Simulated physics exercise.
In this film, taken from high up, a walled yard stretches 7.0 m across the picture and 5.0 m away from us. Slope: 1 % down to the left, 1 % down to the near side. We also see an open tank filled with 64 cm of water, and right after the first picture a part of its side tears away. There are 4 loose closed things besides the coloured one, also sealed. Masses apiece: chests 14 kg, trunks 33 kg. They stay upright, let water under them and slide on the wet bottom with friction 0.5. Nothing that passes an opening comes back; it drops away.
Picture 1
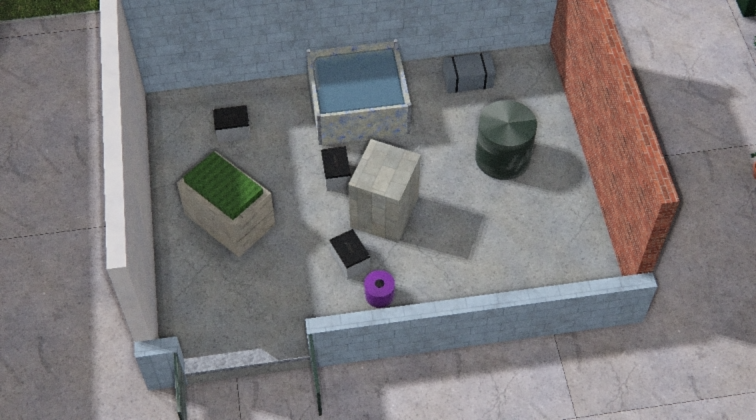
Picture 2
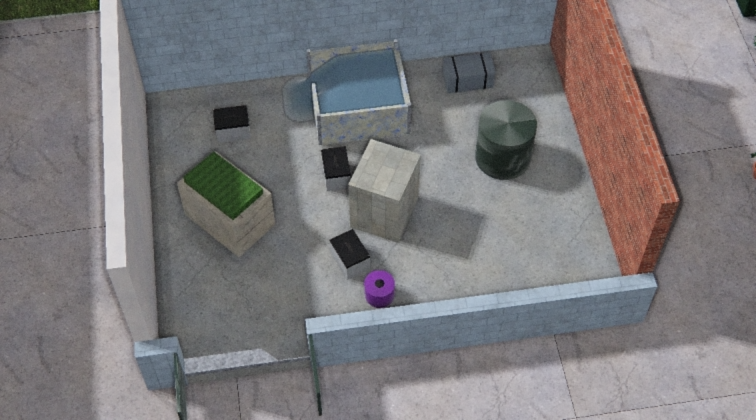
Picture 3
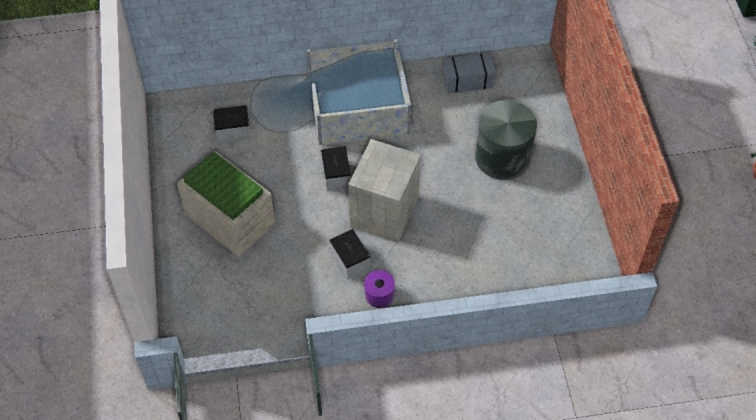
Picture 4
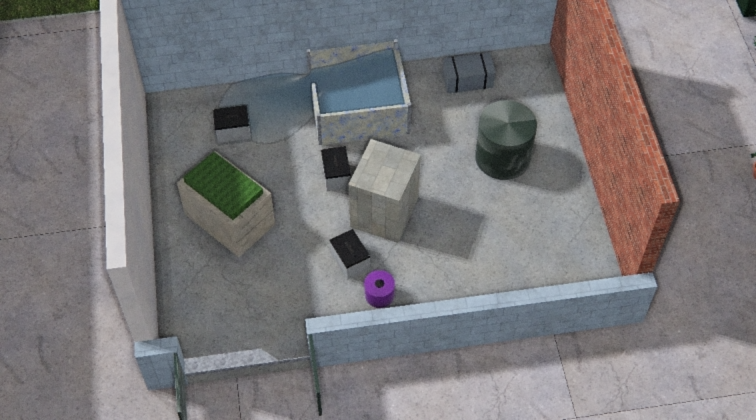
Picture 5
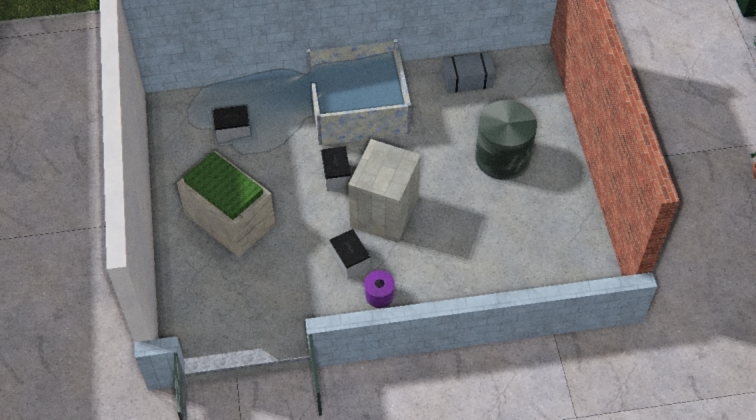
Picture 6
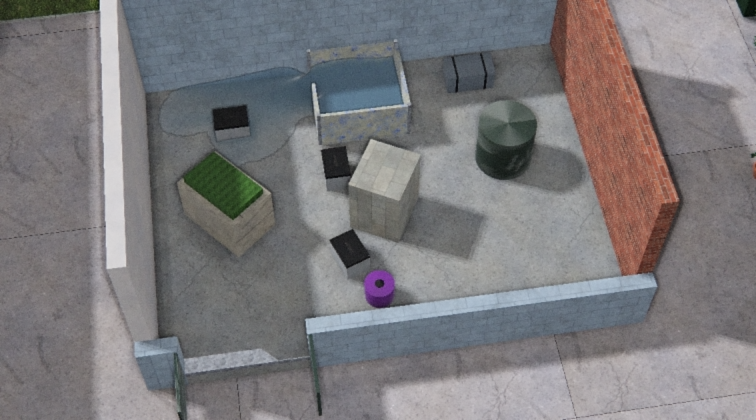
A walled concrete yard, bounded by pale block walls and a red brick wall on the right, is seen from high above by a still camera. An open water tank stands at the back, with a grass-topped block at left, a tall pale block mid-yard, a dark green drum at right, small dark-topped boxes and a purple tub near the front. Water escapes the tank's left side and spreads leftward around one box, while the tub stays still.
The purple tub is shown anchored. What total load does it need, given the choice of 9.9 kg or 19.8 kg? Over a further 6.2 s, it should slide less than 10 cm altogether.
It needs only 9.9 kg.
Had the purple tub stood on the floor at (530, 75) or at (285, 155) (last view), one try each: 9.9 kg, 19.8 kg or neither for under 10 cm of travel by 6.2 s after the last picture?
Taking the two tries in order, even the light one works and only the heavy one works.
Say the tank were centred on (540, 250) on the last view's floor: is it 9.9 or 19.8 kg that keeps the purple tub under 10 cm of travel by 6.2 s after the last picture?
Then the answer is that no option works.
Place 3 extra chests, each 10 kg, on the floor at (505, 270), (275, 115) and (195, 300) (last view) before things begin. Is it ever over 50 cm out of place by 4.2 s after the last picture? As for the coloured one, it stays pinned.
Results, in sequence: Not exceeded / exceeded / exceeded.
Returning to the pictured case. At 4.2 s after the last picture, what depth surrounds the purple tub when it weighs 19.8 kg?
0 cm, roughly.
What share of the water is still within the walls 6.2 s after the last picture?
Around 80 % of the water.
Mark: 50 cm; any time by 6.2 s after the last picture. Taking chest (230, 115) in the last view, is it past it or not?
Result: Above threshold.
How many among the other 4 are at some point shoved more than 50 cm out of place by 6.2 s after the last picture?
By my tally, 1.
Then, 0.6 s after the last picture the purple tub would be 0 cm from its start with 9.9 kg and 0 cm from its start with 19.8 kg; 0 cm of water round it then.
Then, 2.3 s after the last picture the purple tub would be 0 cm from its start with 9.9 kg and 0 cm from its start with 19.8 kg; 0 cm of water round it then.
Then, 4.2 s after the last picture the purple tub would be 0 cm from its start with 9.9 kg and 0 cm from its start with 19.8 kg; 0 cm of water round it then.
Then, 6.2 s after the last picture the purple tub would be 0 cm from its start with 9.9 kg and 0 cm from its start with 19.8 kg; 0 cm of water round it then.
